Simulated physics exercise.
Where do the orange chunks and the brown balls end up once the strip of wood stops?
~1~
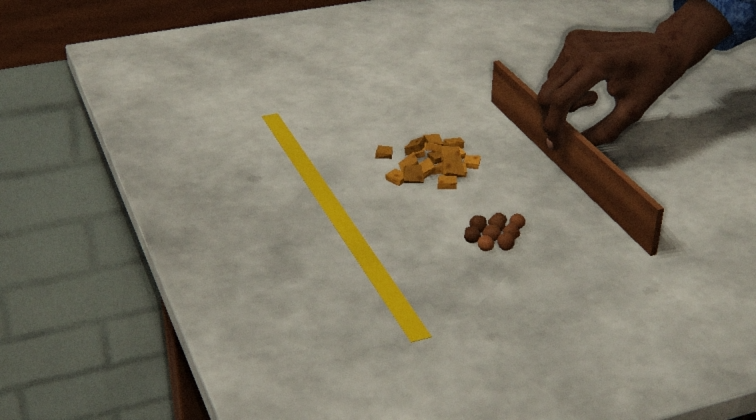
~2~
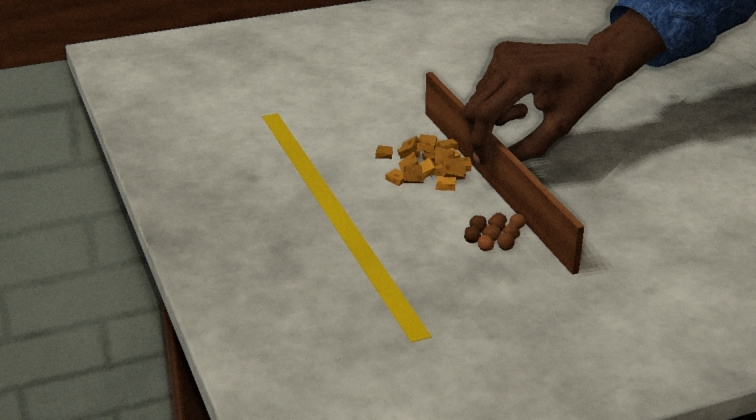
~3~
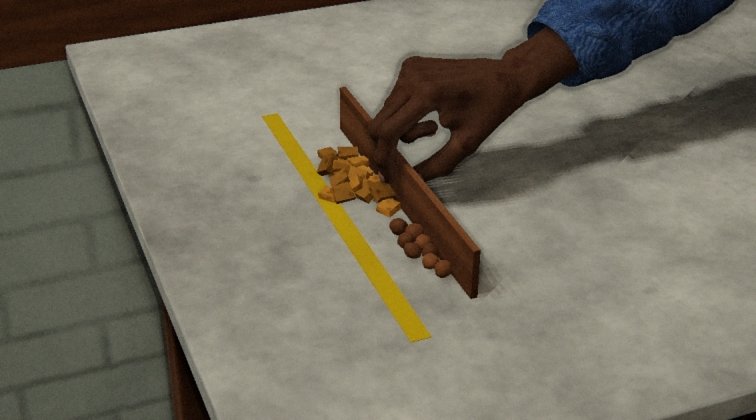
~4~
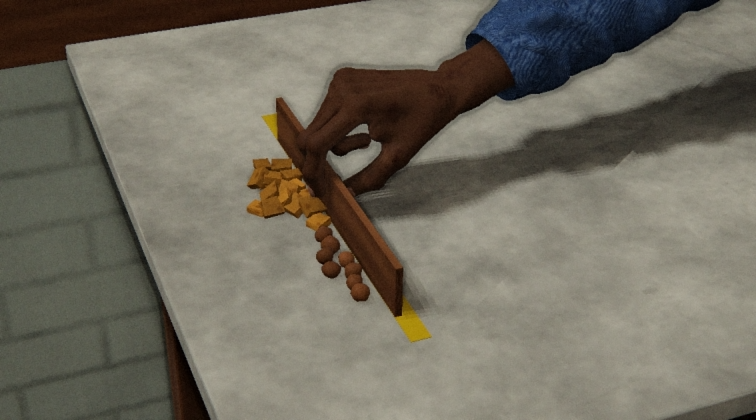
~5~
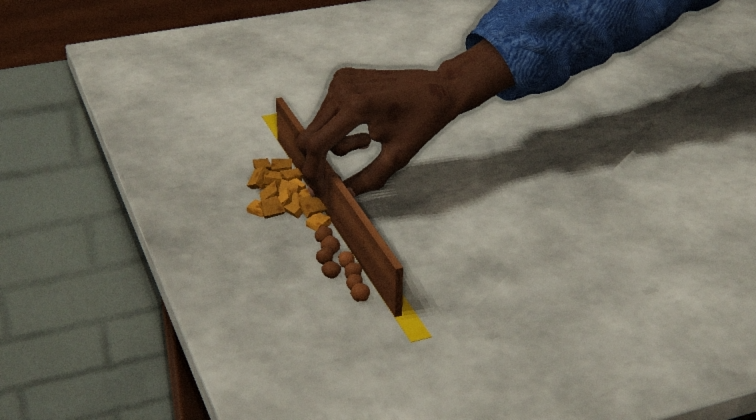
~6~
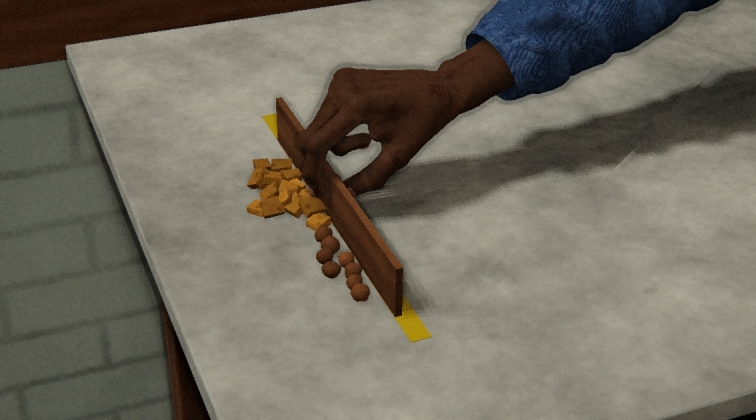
Both groups end up on the tabletop just to the left of the strip of wood, short of the table's edge, and none of the pieces go over.
A strip of wood, held upright by a hand in a blue sleeve, slides left across a pale tabletop and pushes a pile of orange chunks and a cluster of brown balls past a yellow tape line. It stops at the tape, with both groups resting on the table.
